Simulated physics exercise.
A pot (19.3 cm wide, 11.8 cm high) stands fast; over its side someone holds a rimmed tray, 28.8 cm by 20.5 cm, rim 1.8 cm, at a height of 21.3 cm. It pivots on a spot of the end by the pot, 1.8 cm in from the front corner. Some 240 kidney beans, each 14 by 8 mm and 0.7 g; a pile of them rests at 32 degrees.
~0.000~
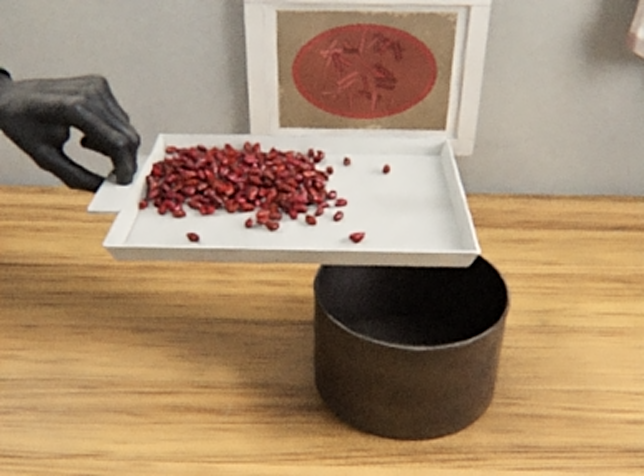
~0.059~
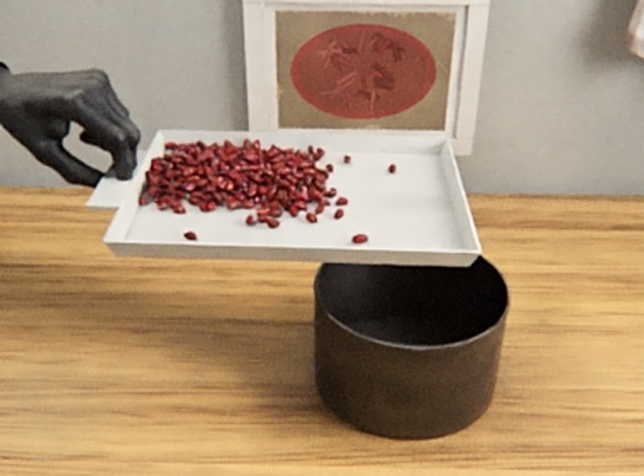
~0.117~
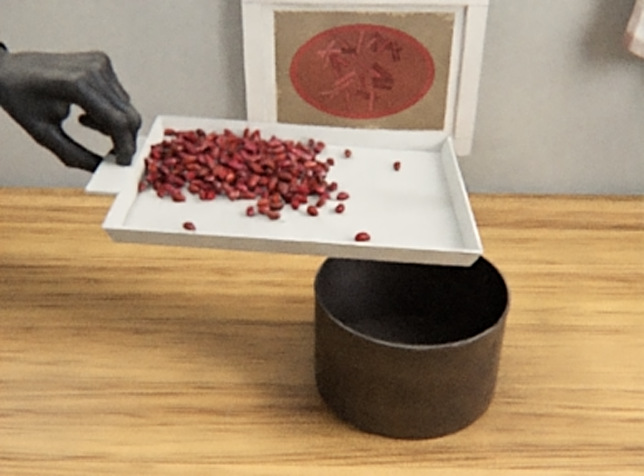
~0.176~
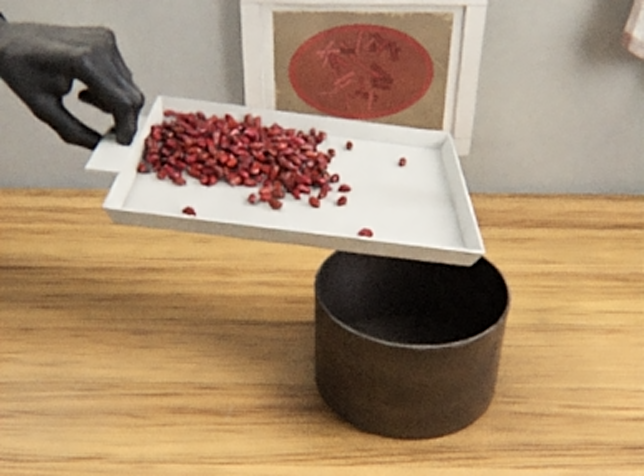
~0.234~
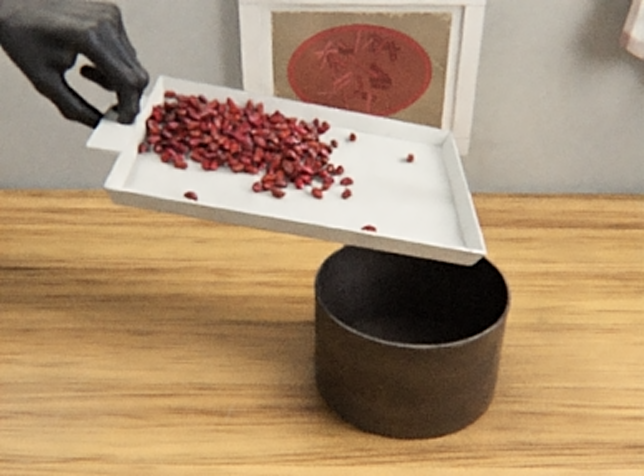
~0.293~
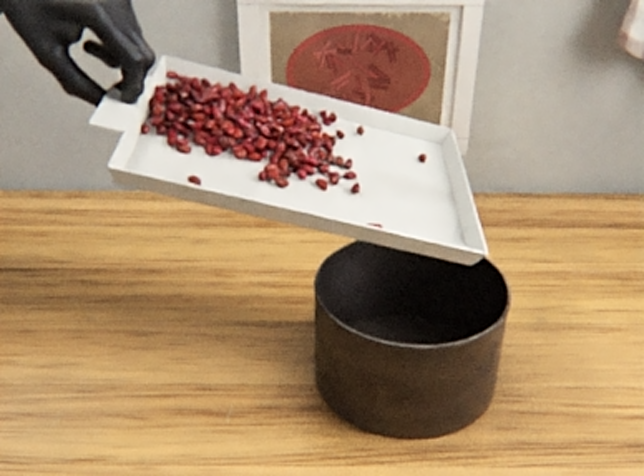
A dark hand raises the left end of a white tray of red beans, tilting it rightward.
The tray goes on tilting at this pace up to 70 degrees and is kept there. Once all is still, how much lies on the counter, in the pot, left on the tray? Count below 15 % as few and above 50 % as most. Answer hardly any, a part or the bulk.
Counter: The bulk, pot: Hardly any, tray: A part.
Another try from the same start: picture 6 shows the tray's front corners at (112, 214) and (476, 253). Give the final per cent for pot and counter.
Pot 0, counter 95.
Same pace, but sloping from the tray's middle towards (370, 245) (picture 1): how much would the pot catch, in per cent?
About 0 per cent.
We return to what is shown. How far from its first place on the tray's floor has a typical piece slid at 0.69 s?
About 9 cm.
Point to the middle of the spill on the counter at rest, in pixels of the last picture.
At about (591, 447).
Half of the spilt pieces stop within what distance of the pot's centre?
About 22 cm.
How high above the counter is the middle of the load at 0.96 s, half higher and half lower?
Some 22 cm.
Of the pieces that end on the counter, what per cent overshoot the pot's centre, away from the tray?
Roughly 100 per cent.
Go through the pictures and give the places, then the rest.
Tray tilt 0 degrees, front corners at (113, 241) and (470, 248); middle of the pieces at (245, 181); pot at (411, 285), in the first picture.
Tray tilt 1 degrees, front corners at (113, 237) and (471, 247); middle of the pieces at (245, 178), in the second picture.
Tray tilt 4 degrees, front corners at (113, 223) and (473, 247), lowest corner right front; middle of the pieces at (245, 168), in the third picture.
Tray tilt 8 degrees, front corners at (113, 203) and (475, 247), lowest corner right front; middle of the pieces at (246, 155), in the fourth picture.
Tray tilt 11 degrees, front corners at (115, 184) and (477, 247), lowest corner right front; middle of the pieces at (248, 141), in the fifth picture.
Tray tilt 15 degrees, front corners at (119, 164) and (479, 248), lowest corner right front; middle of the pieces at (251, 128); pot at (412, 284). Its pace works out near 65 degrees a second, in the sixth picture.
After 0.69 s, tilt 41 degrees; the tray holds 100 %, the pot 0 %.
After 0.96 s, tilt 59 degrees; the tray holds 50 %, the pot 0 %.
After 1.33 s, tilt 70 degrees; the tray holds 30 %, the pot 5 %.
At rest (2.5 s), counter 65 %, pot 5 %, tray 30 %.
